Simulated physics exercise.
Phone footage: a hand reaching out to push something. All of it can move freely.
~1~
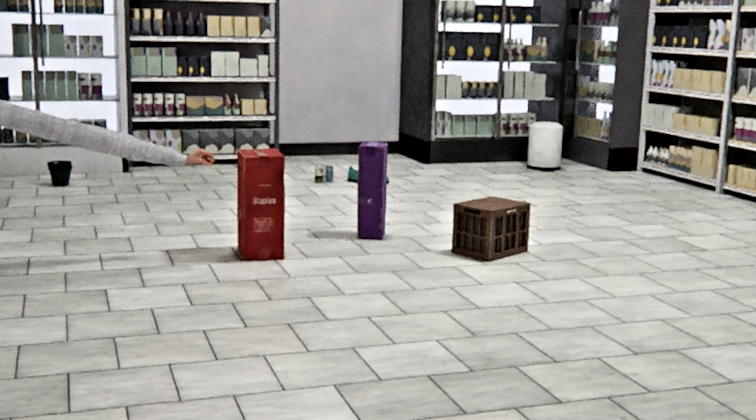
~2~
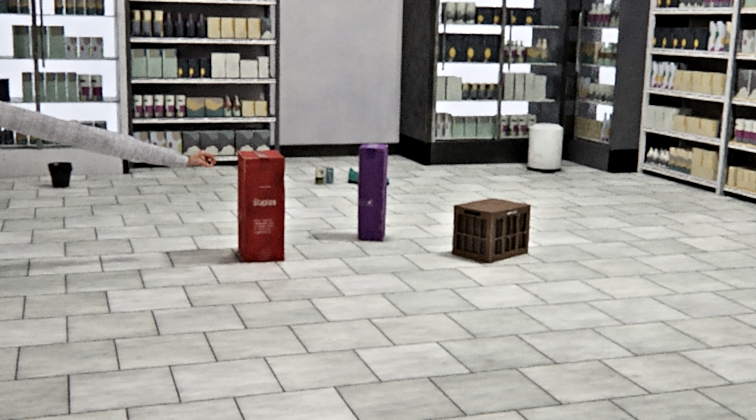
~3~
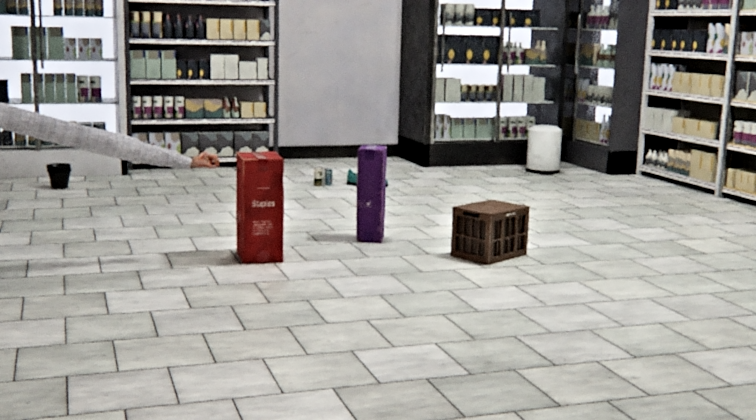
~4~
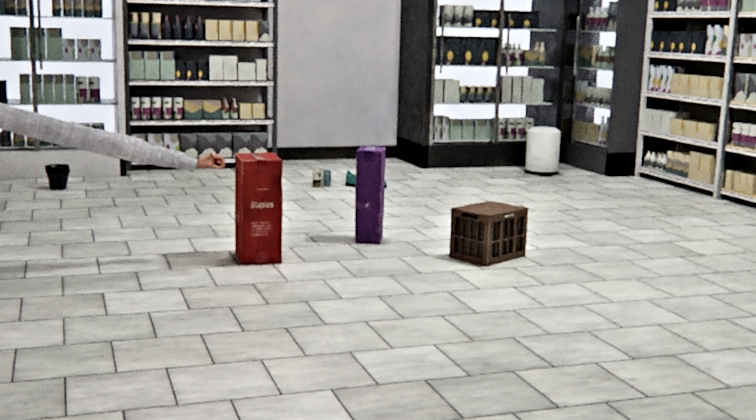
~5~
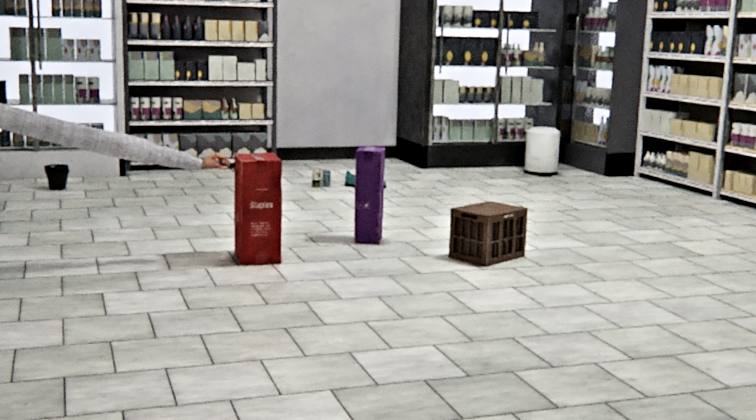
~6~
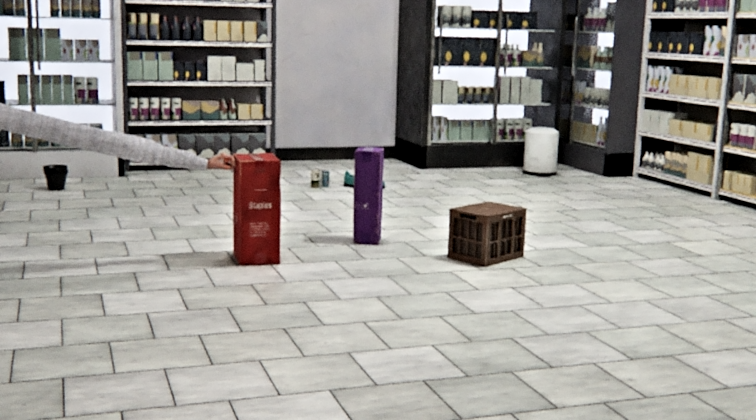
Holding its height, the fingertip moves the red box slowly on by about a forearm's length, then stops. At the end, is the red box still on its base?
Goes over.
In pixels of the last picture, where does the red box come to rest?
Around (334, 237).
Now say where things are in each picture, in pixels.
Red box (261, 204), in the first frame.
Red box (261, 205), in the second frame.
Red box (260, 207), in the third frame.
Red box (258, 208), in the fourth frame.
Red box (258, 208), in the fifth frame.
Red box (257, 208), in the sixth frame.
Then, 0.30 s past the last view, red box rocked 11° from its first pose near (267, 205).
Then, 0.80 s past the last view, red box rocked 37° from its first pose near (291, 206).
Then, 1.00 s past the last view, red box rocked 67° from its first pose near (315, 219).
Then, 1.10 s past the last view, red box on its side near (329, 237).
Finally, down or leaning hard on the floor, red box. Final places as the last picture's camera would see them, red box near (334, 237).
